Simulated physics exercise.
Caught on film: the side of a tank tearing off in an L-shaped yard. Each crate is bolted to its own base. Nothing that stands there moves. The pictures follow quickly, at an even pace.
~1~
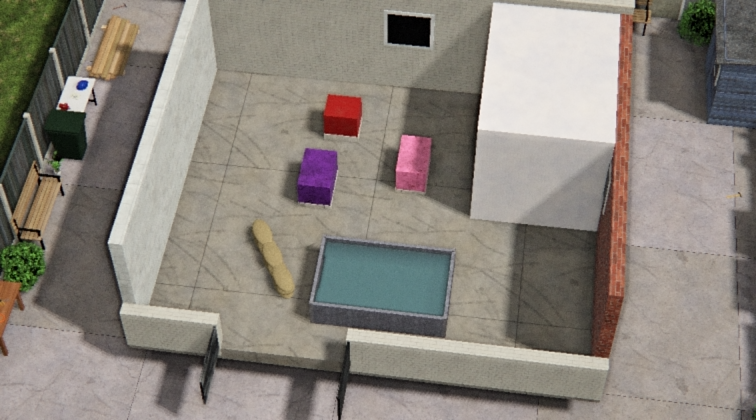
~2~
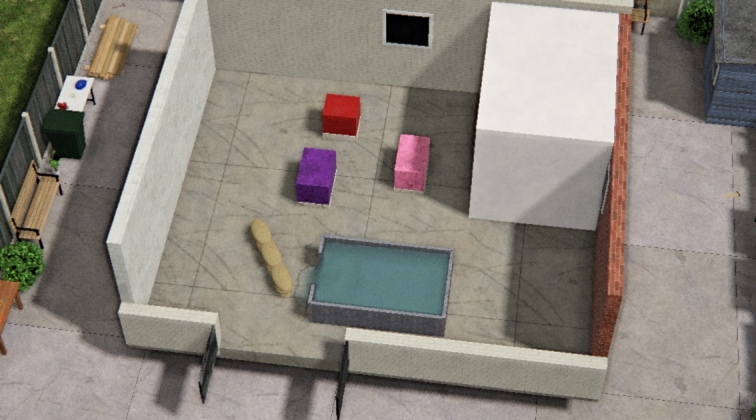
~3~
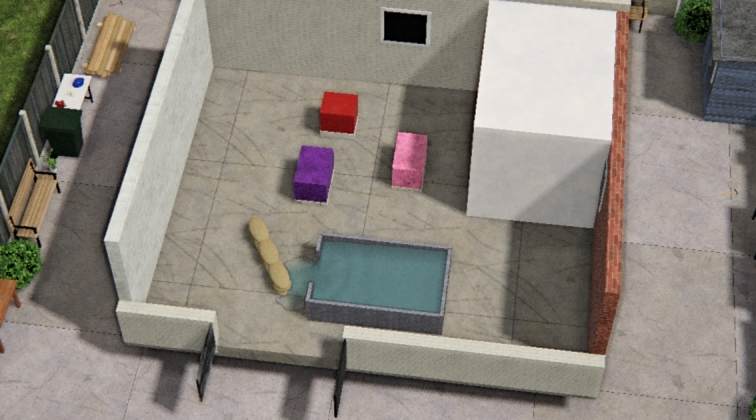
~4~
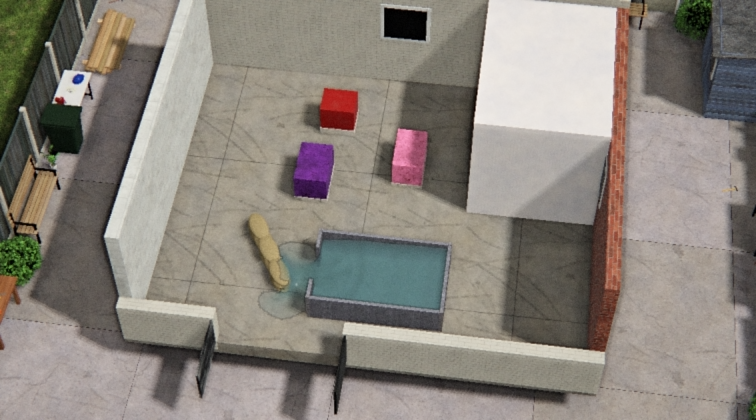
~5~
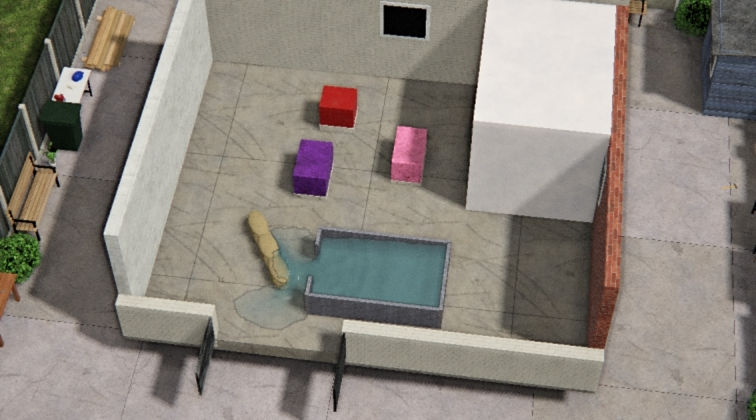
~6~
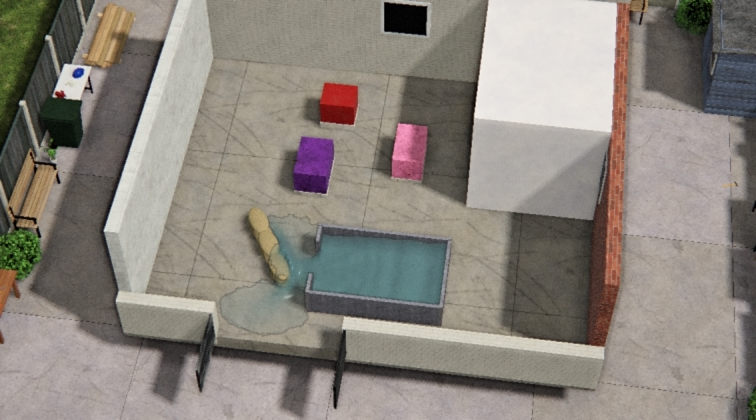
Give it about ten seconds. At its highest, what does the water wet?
One by one: The red crate stays dry; the purple crate gets wet; the pink crate stays dry.
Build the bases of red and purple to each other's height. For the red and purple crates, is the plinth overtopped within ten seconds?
Then: Red crate stays dry; purple crate ends up wet.
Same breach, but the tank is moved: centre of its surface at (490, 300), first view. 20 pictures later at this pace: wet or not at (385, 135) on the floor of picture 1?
There: Not flooded.
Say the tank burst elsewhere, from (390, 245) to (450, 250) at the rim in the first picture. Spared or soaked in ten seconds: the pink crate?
In short: The pink one is wetted.
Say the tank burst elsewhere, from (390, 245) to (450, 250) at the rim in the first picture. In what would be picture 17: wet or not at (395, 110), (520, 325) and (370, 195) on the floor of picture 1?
One after the other: No water, dry, covered.
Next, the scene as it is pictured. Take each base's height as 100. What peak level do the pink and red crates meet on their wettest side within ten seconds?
Roughly 70 per cent, then 40 per cent.
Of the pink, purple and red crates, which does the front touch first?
The purple one.
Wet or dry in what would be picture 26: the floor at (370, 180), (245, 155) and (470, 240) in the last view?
In turn: Flooded, awash, no water.
A moment on, water covers 15 % of the floor; the red crate not reached, the purple crate water round its plinth, the pink crate not reached.
Next, water covers 25 % of the floor; the red crate not reached, the purple crate water round its plinth, the pink crate water round its plinth.
Then, water covers 40 % of the floor; the red crate water round its plinth, the purple crate water round its plinth, the pink crate water round its plinth.
Later, water covers 55 % of the floor; the red crate water round its plinth, the purple crate water round its plinth, the pink crate water round its plinth.
In the end, water covers 65 % of the floor; the red crate stayed above the water, the purple crate was topped, the pink crate stayed above the water.
